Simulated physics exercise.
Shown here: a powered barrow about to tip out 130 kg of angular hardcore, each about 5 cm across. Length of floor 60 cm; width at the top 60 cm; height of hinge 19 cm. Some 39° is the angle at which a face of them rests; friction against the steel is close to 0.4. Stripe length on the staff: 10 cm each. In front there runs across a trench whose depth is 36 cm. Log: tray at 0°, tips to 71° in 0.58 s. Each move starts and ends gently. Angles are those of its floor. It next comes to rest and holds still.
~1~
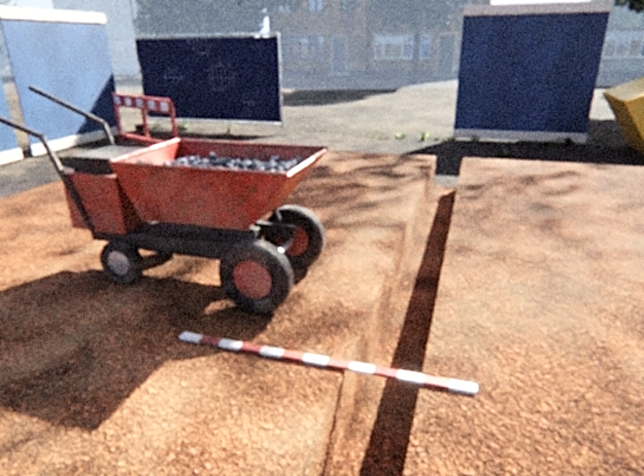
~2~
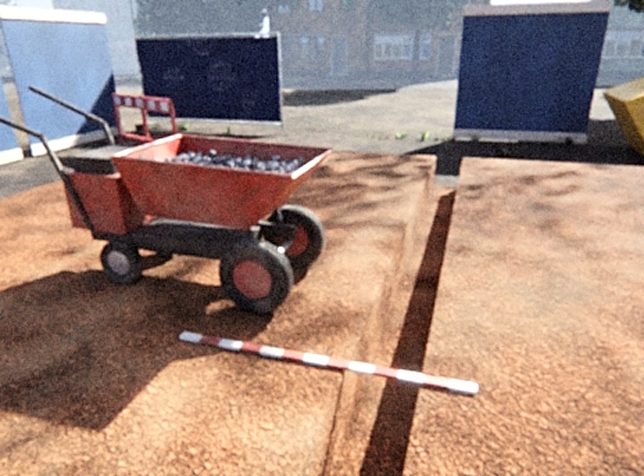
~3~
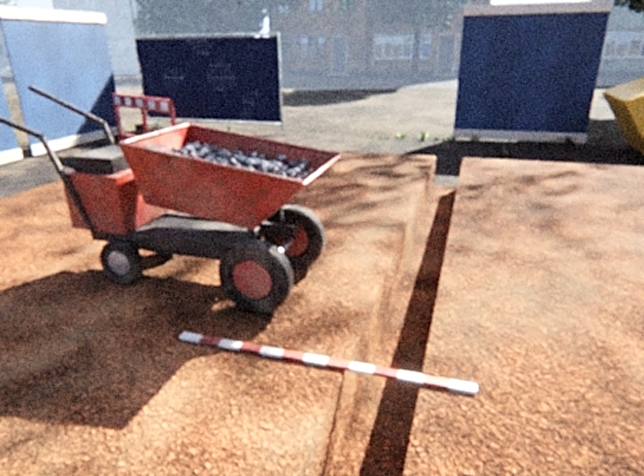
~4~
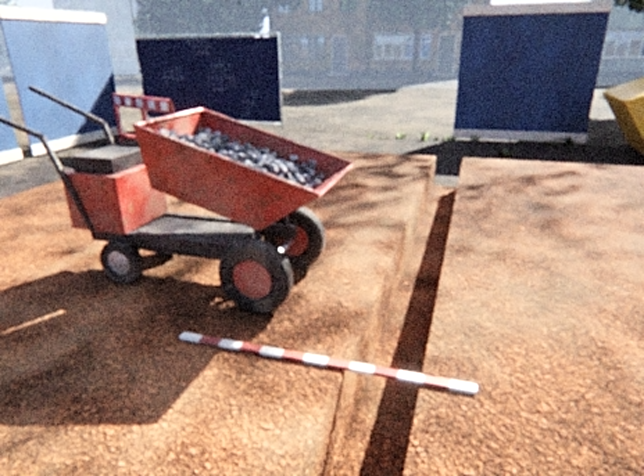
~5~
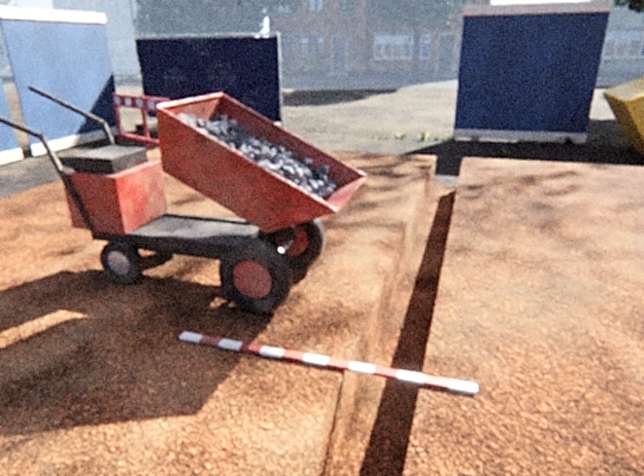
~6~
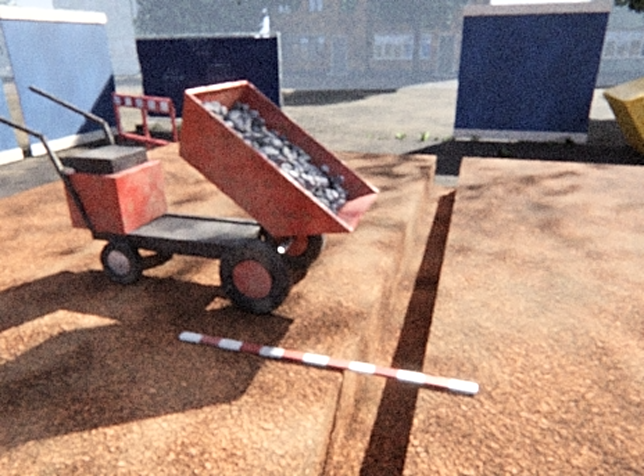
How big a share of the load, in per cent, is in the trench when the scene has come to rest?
A share of about 65 percent.
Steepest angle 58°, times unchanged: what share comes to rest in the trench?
In that case some 35 per cent.
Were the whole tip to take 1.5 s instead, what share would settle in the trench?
Roughly 95 per cent.
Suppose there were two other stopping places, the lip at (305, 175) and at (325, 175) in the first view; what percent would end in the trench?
I'd expect close to 50 per cent at the first and 35 per cent at the second.
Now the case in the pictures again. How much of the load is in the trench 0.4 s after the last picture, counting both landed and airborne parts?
Something like 20 in a hundred.
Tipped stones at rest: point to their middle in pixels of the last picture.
Near (419, 340).
Then, 0.1 s after the last picture the floor is at 59°, 100 % in the tray; the foremost stones are at (358, 240).
Then, 0.4 s after the last picture the floor is at 71°, 79 % in the tray, 21 % in the trench, 1 % past the trench; the foremost stones are at (439, 309).
Then, 0.7 s after the last picture the floor is at 71°, 18 % in the tray, 46 % in the trench, 36 % past the trench; the foremost stones are at (619, 327).
Then, 2.7 s after the last picture the floor is at 71°, 0 % in the tray, 65 % in the trench, 35 % past the trench; the foremost stones are past the picture's edge.
